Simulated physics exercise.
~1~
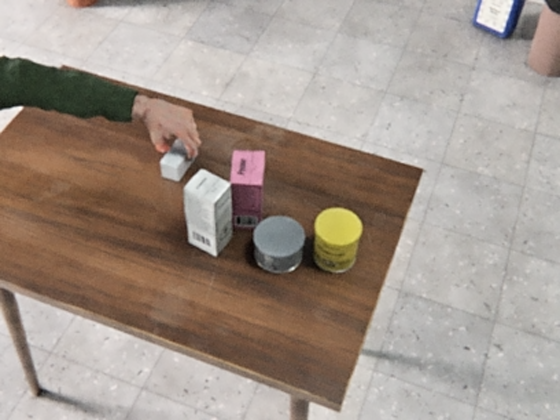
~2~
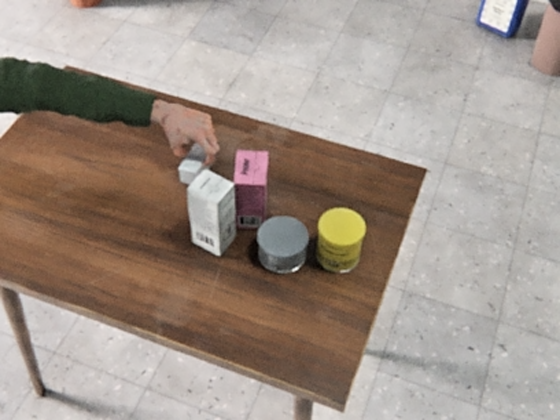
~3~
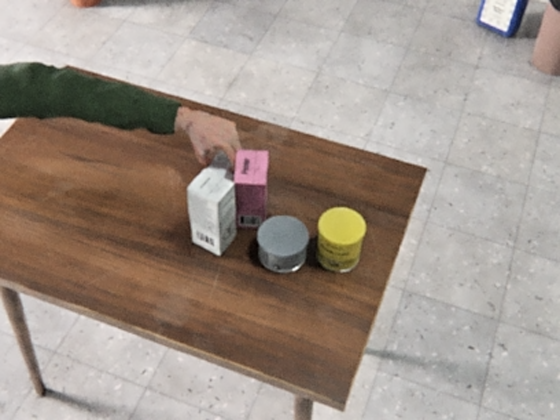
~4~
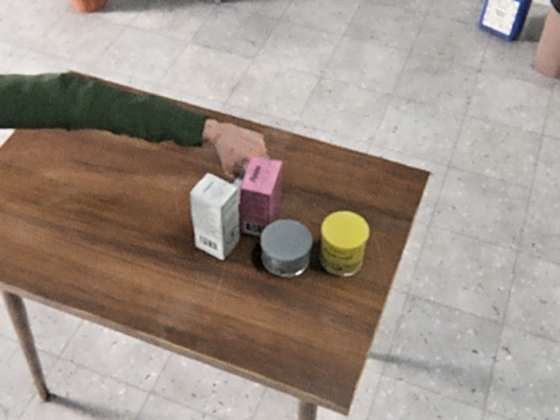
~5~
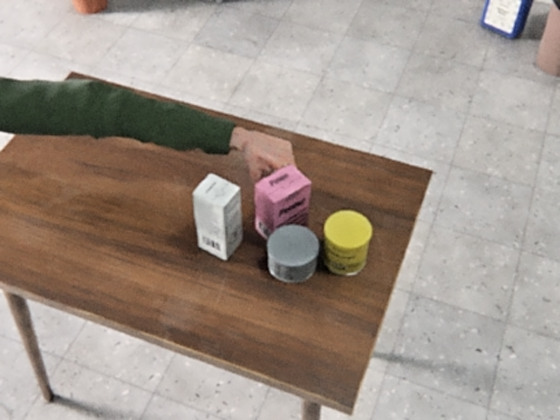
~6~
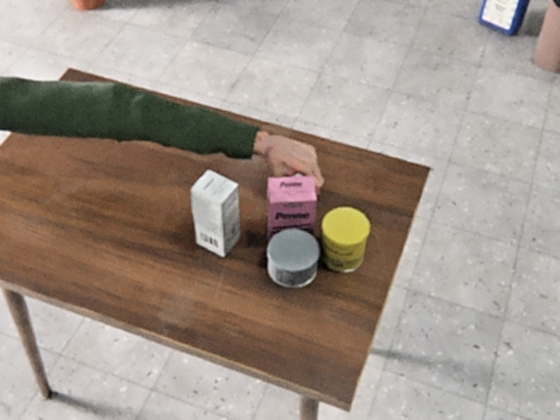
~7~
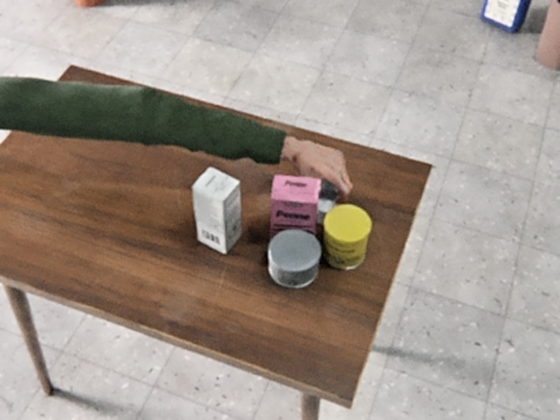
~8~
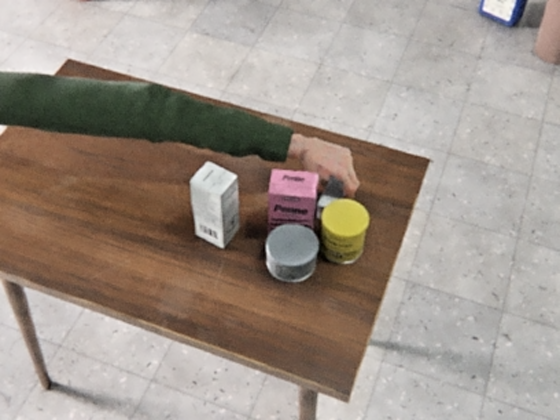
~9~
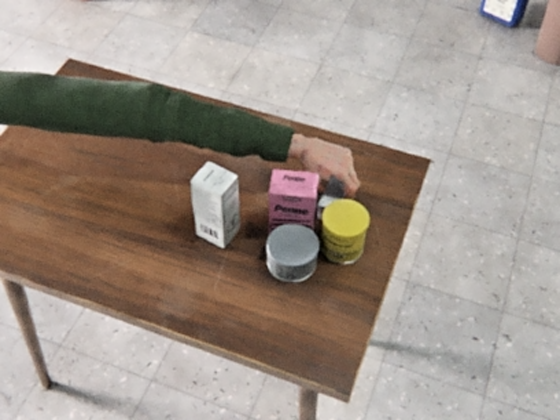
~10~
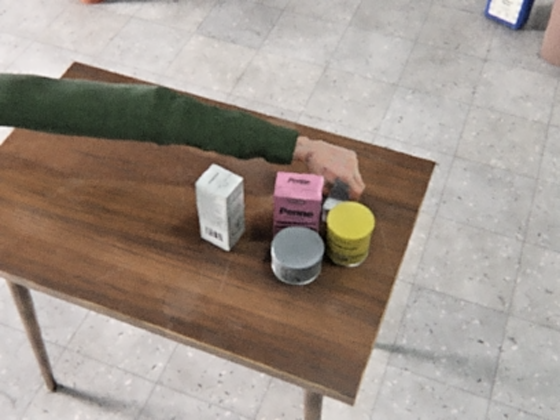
A hand in a green sleeve slid a small pale block rightward across a wooden table, nudging a pink carton and a grey tub slightly aside, then stopped behind the yellow tin, with the white carton untouched and everything still standing on the table.
